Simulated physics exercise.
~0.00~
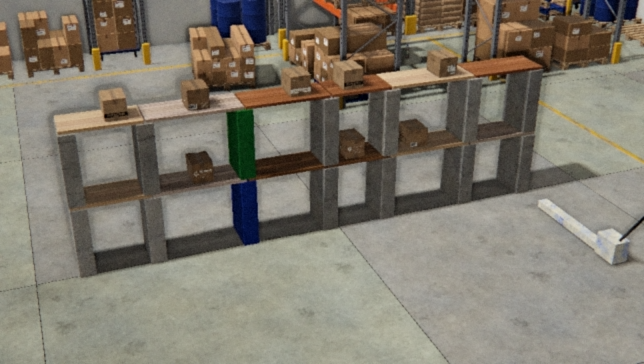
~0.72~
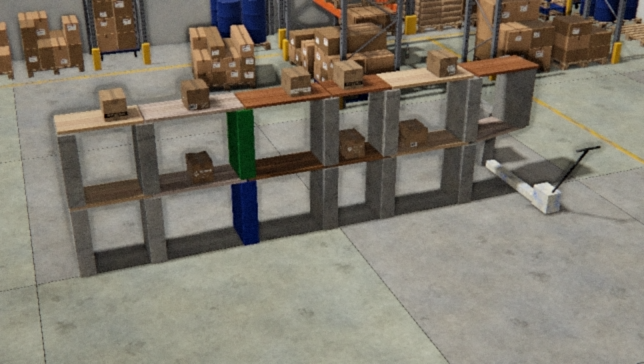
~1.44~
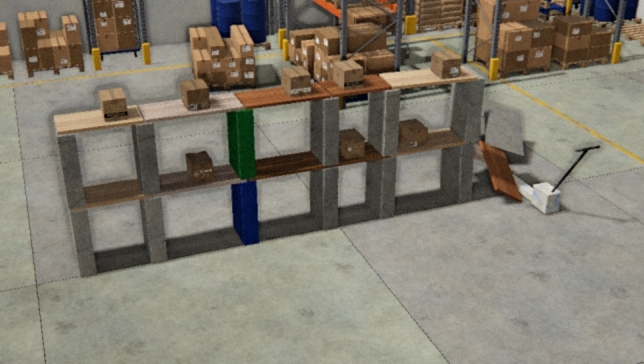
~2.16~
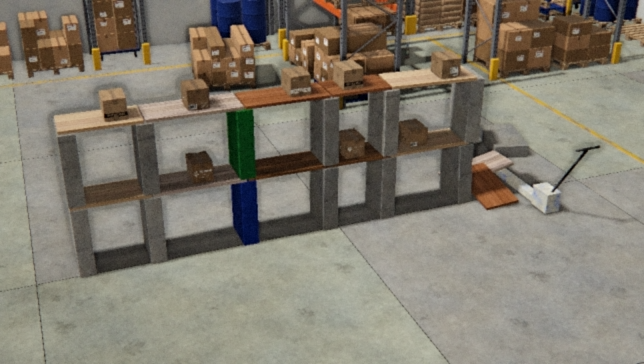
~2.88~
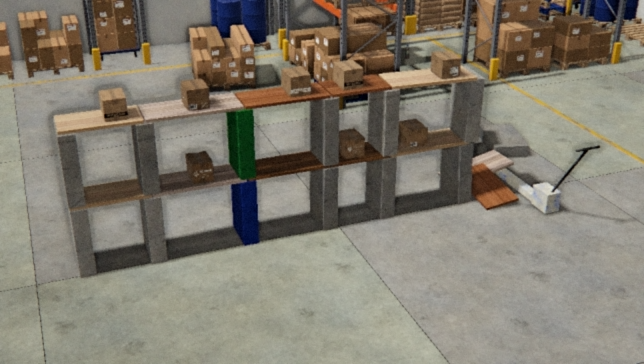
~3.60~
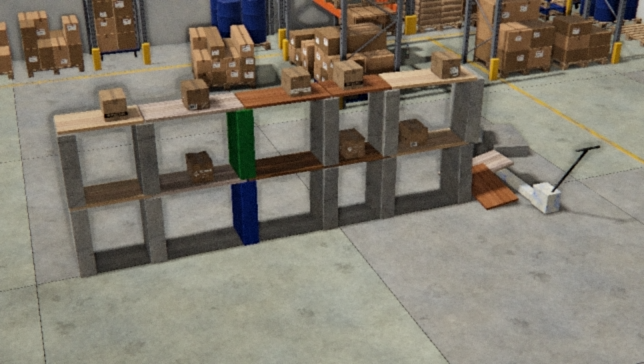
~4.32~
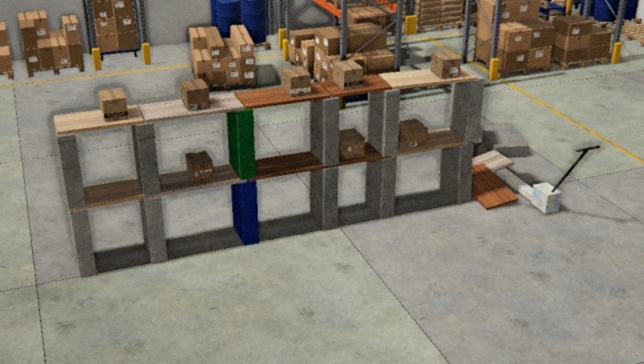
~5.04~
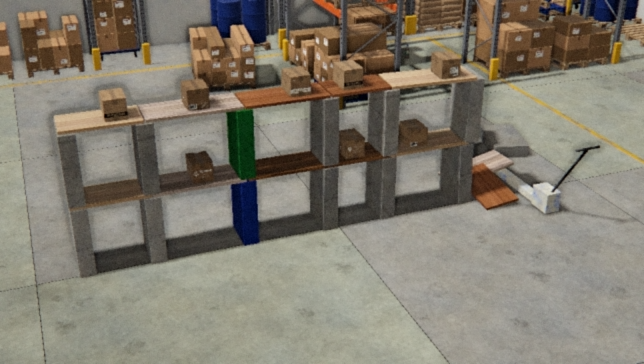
The footage shows a long two-tier rack of grey blocks and boards holding cartons in a warehouse as a white jack slides into its right end, bringing down the end uprights and boards, which settle beside the jack, while the rest, including the green and blue uprights, stays standing.
